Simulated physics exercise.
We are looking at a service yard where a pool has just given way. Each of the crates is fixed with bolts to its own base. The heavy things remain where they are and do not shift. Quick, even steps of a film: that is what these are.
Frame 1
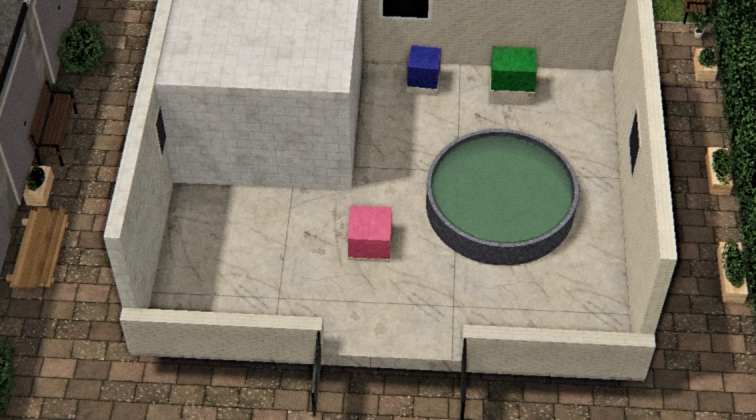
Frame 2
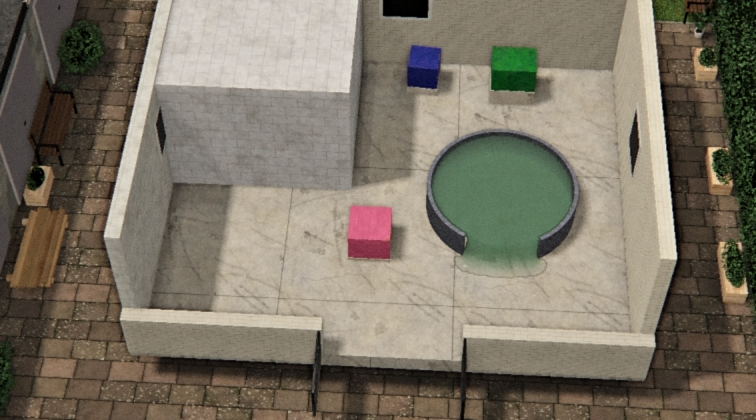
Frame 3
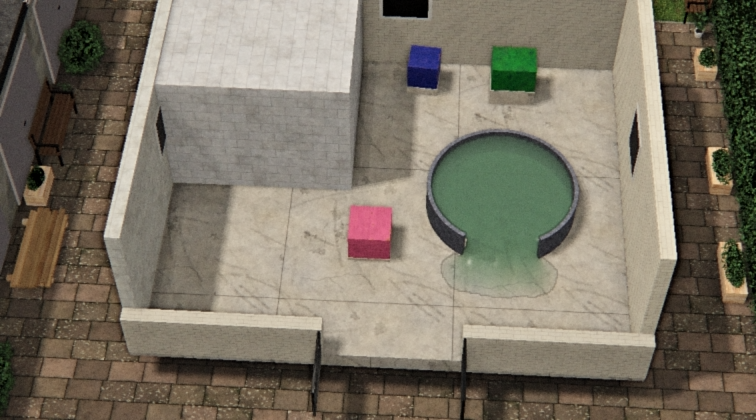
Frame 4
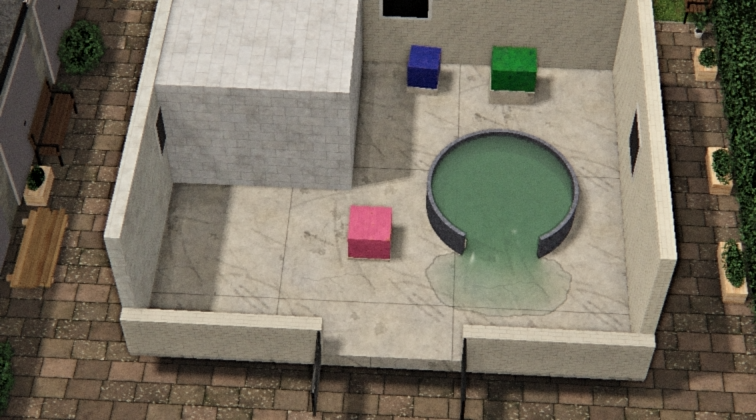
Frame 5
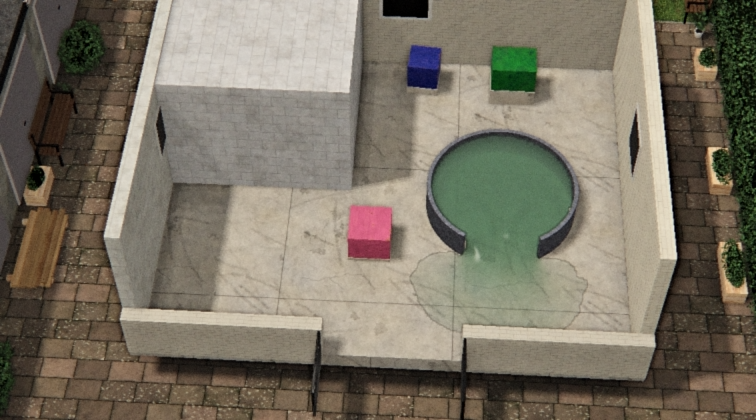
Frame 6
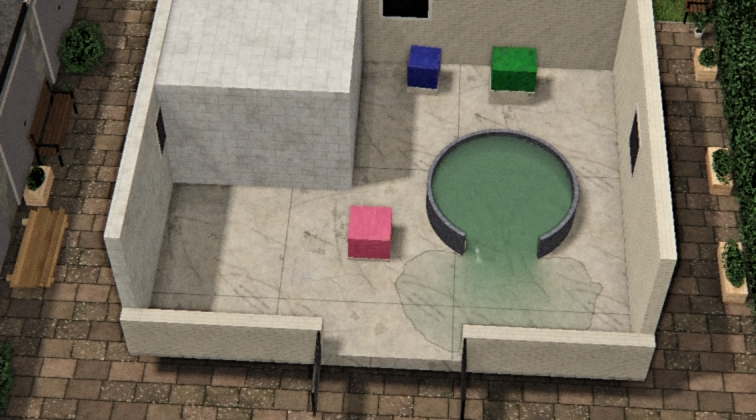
A round pool of green water stood whole in a walled yard near pink, blue and green blocks, then its front side opened and water poured out, spreading in a widening puddle across the pale floor.
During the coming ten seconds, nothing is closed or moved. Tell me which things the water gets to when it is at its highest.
Outcome: The green crate is missed by the water; the blue crate is missed by the water; the pink crate is missed by the water.
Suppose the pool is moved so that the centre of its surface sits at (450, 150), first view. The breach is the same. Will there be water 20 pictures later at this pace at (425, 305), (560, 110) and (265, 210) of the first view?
Taking the three spots in order: Swamped, bare, bare.
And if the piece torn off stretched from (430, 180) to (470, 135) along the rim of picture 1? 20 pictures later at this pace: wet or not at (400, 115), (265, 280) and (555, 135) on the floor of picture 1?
Read off point by point, the answer is soaking, soaking, not soaked.
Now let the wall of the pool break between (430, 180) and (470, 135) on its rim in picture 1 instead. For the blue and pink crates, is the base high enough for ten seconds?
In that case the blue crate is flooded and the pink crate is flooded.
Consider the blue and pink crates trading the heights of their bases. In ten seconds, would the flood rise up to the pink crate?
Outcome, pink crate: Not reached.
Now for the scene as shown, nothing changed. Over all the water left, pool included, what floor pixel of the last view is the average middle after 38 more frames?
It is near (500, 242).
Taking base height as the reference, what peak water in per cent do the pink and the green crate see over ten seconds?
I'd say 50 per cent for the first one and 30 per cent for the second.
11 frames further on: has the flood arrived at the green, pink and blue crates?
Then: Green: Not yet; pink: Already wet; blue: No.
A moment on, water covers 20 % of the floor; the green crate not reached, the blue crate not reached, the pink crate not reached.
Next, water covers 20 % of the floor; the green crate not reached, the blue crate not reached, the pink crate water round its plinth.
Then, water covers 30 % of the floor; the green crate not reached, the blue crate not reached, the pink crate water round its plinth.
Later, water covers 55 % of the floor; the green crate water round its plinth, the blue crate not reached, the pink crate water round its plinth.
In the end, water covers 80 % of the floor; the green crate stayed above the water, the blue crate stayed above the water, the pink crate stayed above the water.
